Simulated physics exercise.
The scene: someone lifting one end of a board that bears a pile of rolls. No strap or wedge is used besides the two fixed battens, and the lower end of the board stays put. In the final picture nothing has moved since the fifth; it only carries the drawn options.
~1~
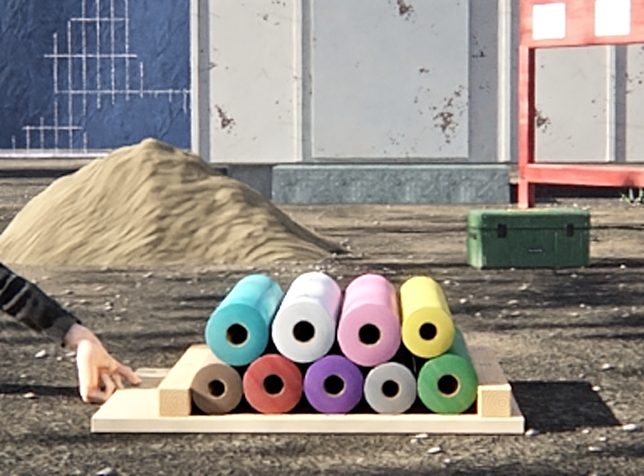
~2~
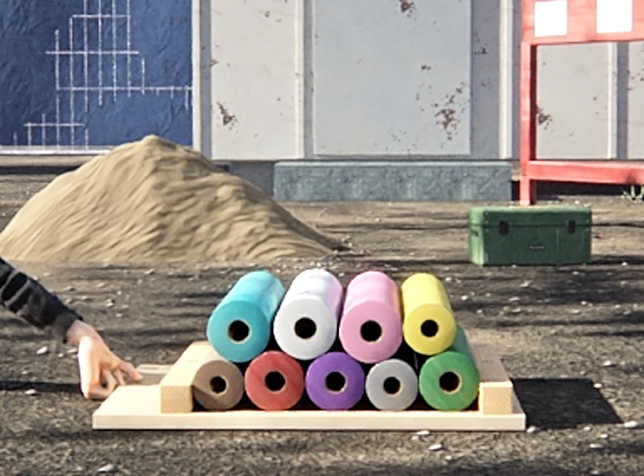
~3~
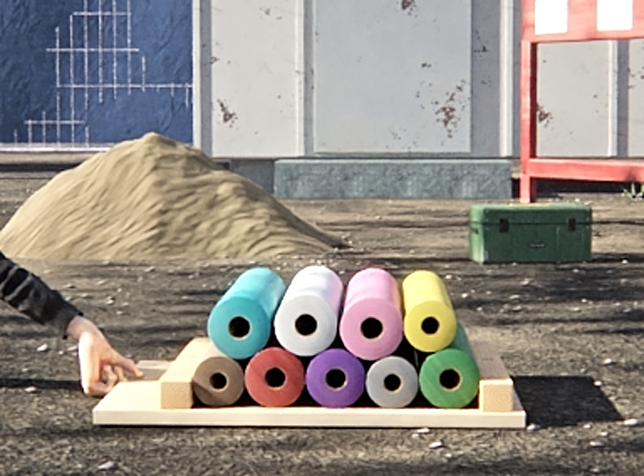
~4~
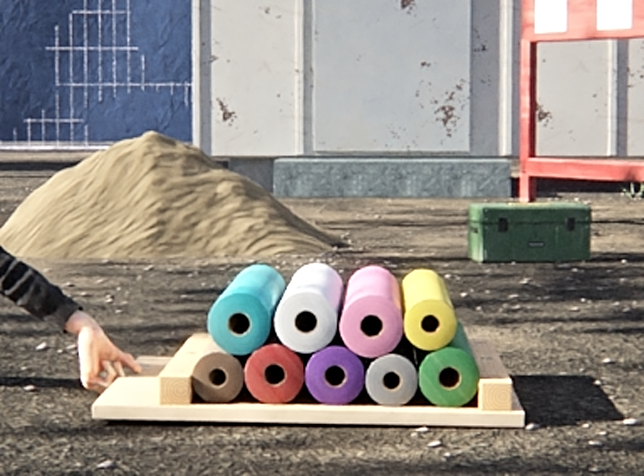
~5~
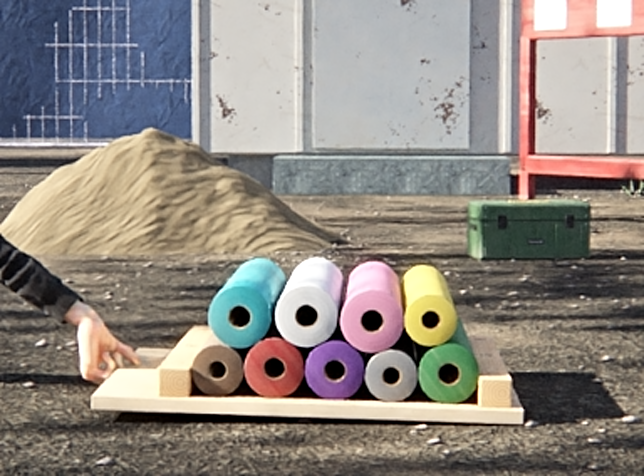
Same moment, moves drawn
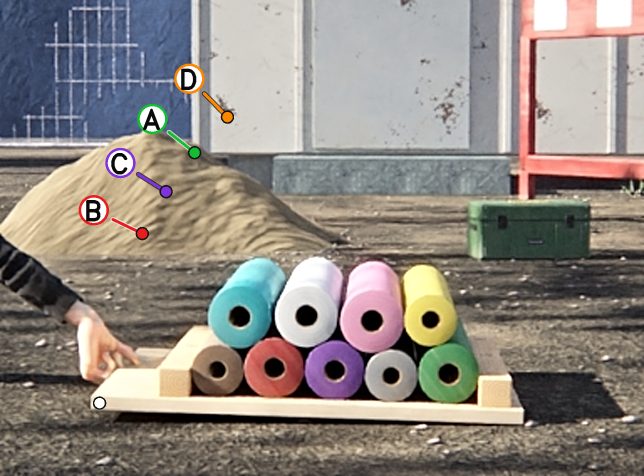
A hand at the left slowly raised its end of a wooden board by a small amount, while the colourful rolls stacked in two rows on it stayed in place between the end blocks.
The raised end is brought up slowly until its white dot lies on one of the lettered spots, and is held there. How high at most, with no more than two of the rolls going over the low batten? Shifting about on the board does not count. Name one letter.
At most to B.
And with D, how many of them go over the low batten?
With D, four.
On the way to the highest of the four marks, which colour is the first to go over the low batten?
First is the yellow one.
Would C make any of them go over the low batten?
Yes.
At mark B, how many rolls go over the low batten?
The count is two.
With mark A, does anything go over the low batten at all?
Yes.
On the marked copy, A at (194, 152); B at (142, 234); C at (166, 192); D at (228, 117); the white dot at (100, 403).
With B. Early on, board at 16°.
Further on, board at 26°.
At the end, board at 26°, two over the low batten (pink, yellow).
As for the rest, A four over the low batten (turquoise, pink, white, yellow); C three over the low batten (pink, white, yellow); D four over the low batten (turquoise, pink, white, yellow).
